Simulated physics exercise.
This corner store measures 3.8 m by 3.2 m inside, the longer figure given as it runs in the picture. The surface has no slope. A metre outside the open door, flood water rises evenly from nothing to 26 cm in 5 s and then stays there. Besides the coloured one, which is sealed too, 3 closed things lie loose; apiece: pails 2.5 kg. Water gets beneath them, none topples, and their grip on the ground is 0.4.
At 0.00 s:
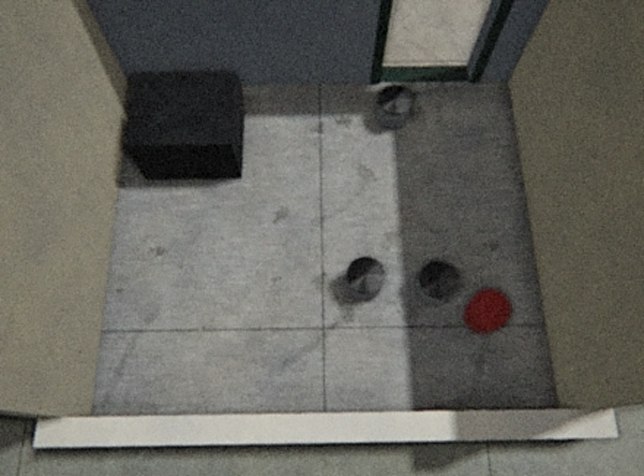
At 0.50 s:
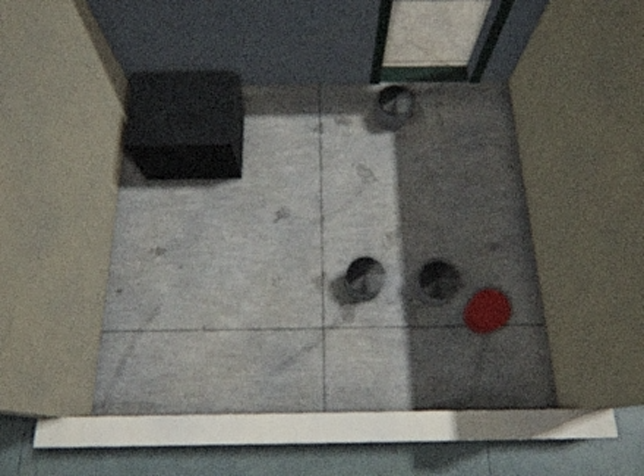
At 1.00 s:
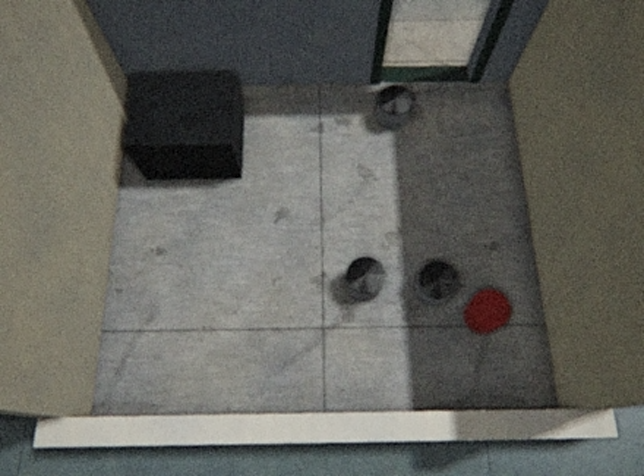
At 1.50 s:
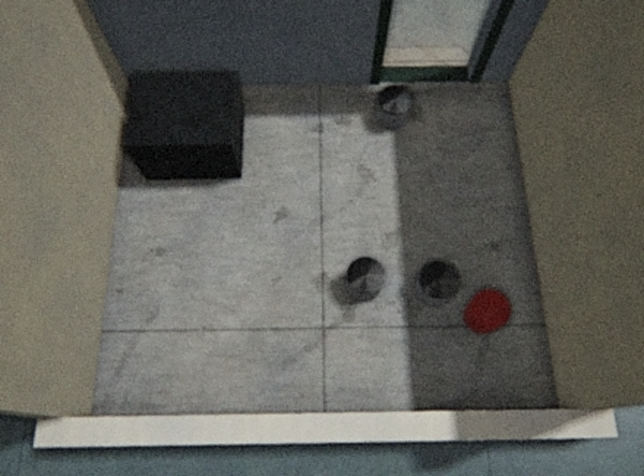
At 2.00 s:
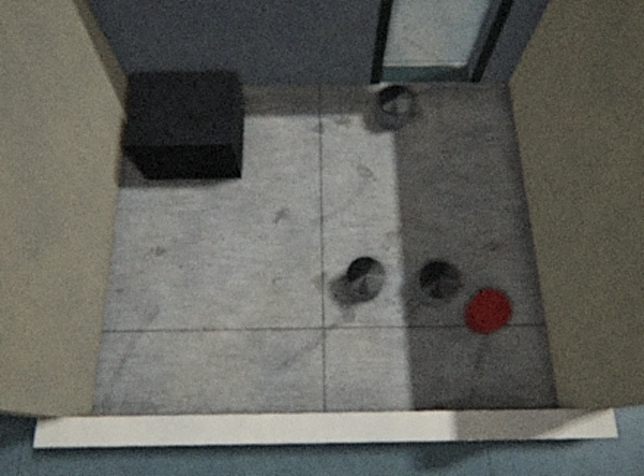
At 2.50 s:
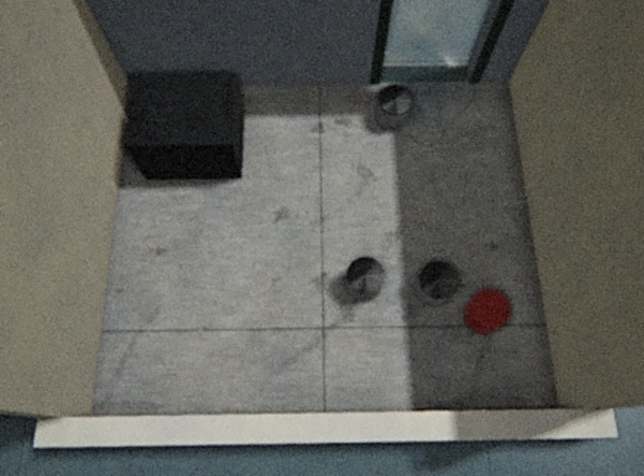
Bluish water spreads outside the doorway while the red pail and three dark objects stay still.
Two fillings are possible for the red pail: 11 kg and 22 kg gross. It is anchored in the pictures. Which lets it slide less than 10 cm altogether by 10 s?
For it, only the larger load is enough.
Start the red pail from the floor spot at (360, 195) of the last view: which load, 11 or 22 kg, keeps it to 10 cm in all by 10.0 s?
It takes the larger.
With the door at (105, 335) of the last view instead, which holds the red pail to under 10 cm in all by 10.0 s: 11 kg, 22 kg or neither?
In that case only the larger load is enough.
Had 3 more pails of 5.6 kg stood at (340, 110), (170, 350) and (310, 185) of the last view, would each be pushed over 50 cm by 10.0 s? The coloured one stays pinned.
In turn: Short of it, past it, less.
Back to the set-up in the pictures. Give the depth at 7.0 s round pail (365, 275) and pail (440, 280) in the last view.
About 7 and 13 cm.
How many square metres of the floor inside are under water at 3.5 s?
Some 2.5 m2.
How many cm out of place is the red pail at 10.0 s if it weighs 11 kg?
About 250 cm.
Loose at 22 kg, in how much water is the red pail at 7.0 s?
About 11 cm.
After 3.5 s the red pail would be 0 cm from its start with 11 kg and 0 cm from its start with 22 kg; 0 cm of water round it then.
After 4.5 s the red pail would be 0 cm from its start with 11 kg and 0 cm from its start with 22 kg; 4 cm of water round it then.
After 7.0 s the red pail would be 37 cm from its start with 11 kg and 0 cm from its start with 22 kg; 11 cm of water round it then.
After 10.0 s the red pail would be 232 cm from its start with 11 kg and 0 cm from its start with 22 kg; 14 cm of water round it then.
